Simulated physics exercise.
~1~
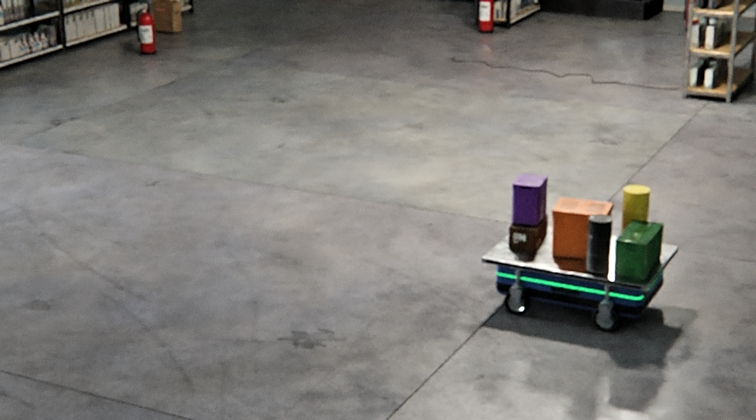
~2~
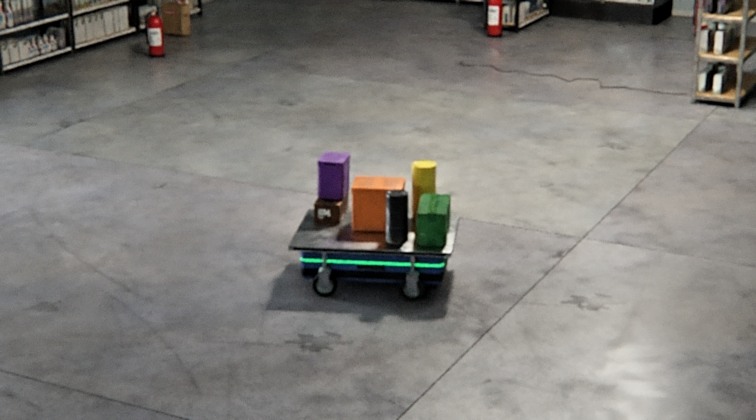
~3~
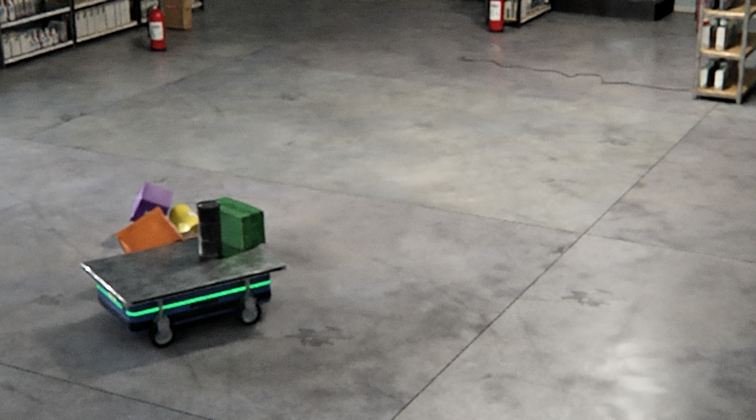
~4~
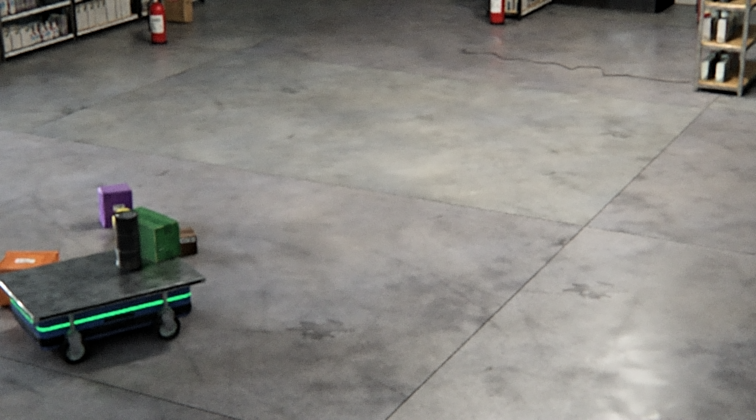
The clip shows a flat cart carrying mixed items moving left across a concrete floor and turning, as the purple, orange, yellow and brown items come off behind and beside it, leaving the black canister upright and the green parcel near the deck's far edge.
